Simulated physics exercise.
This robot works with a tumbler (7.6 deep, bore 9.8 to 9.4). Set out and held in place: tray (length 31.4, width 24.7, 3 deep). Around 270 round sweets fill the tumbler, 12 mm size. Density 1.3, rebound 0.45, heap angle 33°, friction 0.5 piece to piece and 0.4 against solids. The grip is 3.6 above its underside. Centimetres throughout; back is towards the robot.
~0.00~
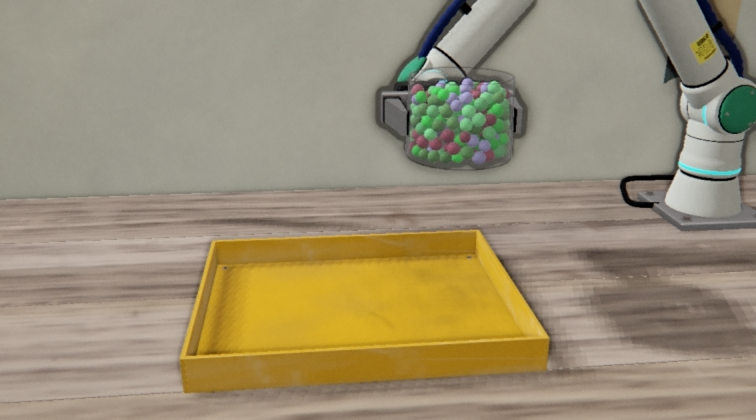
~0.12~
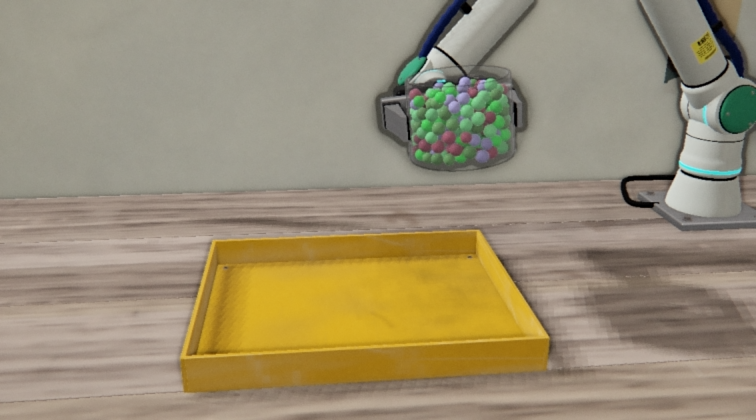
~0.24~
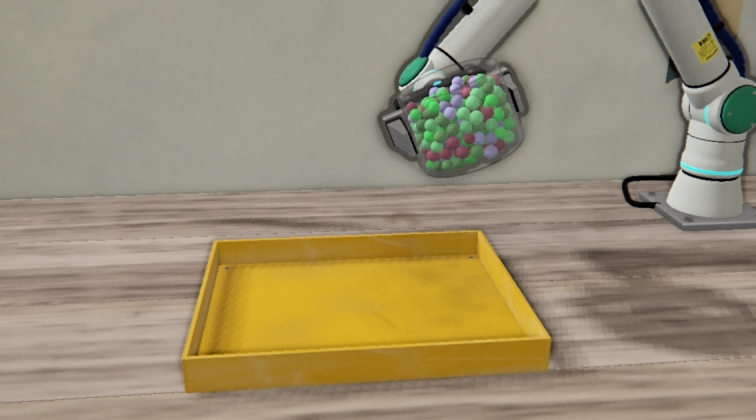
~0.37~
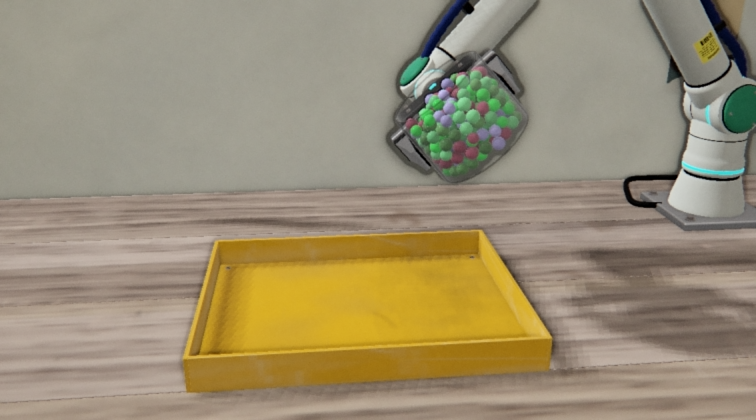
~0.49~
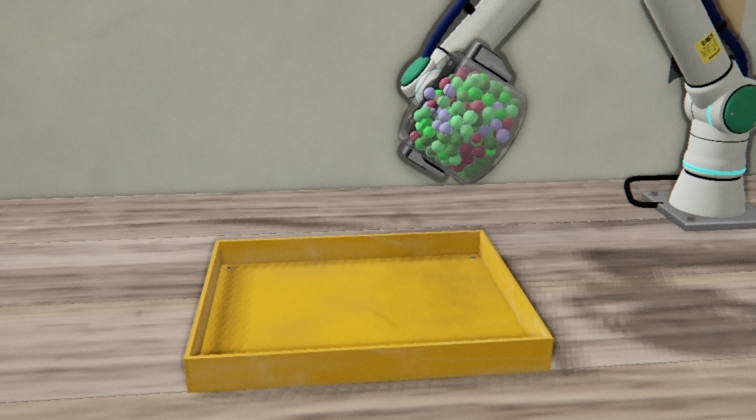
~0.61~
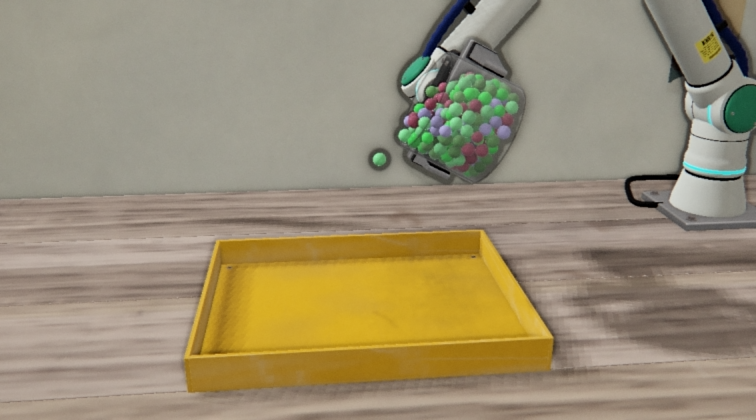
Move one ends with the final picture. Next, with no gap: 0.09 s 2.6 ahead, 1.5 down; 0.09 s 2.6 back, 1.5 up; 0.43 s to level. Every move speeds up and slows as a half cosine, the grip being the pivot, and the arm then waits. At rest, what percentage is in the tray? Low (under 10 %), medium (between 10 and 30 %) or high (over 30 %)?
Answer: Medium; between 10 and 30 % of the round sweets finish in the tray.
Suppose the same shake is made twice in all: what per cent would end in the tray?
In that case some 20 per cent.
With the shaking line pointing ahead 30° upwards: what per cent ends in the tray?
About 35 per cent.
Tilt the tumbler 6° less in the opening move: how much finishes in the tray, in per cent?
Some 10 per cent.
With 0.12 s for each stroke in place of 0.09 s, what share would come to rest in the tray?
It would be near 10 per cent.
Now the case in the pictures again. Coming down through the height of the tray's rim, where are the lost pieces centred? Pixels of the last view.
Around (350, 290).
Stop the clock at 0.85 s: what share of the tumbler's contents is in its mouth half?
Roughly 40 per cent.
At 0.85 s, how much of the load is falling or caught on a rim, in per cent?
Roughly 12 per cent.
After 0.85 s, tilted 60° forward, highest piece 23 above the table; 234 in the tumbler, 2 in the tray, 33 in flight or on a rim.
After 1.10 s, tilted 12° forward, highest piece 24 above the table; 226 in the tumbler, 42 in the tray, 1 in flight or on a rim.
After 1.42 s, level, highest piece 24 above the table; 226 in the tumbler, 43 in the tray.
After 2.47 s, level, highest piece 24 above the table; 226 in the tumbler, 43 in the tray.
At rest, 226 in the tumbler, 43 in the tray. That is 16 % in the tray.
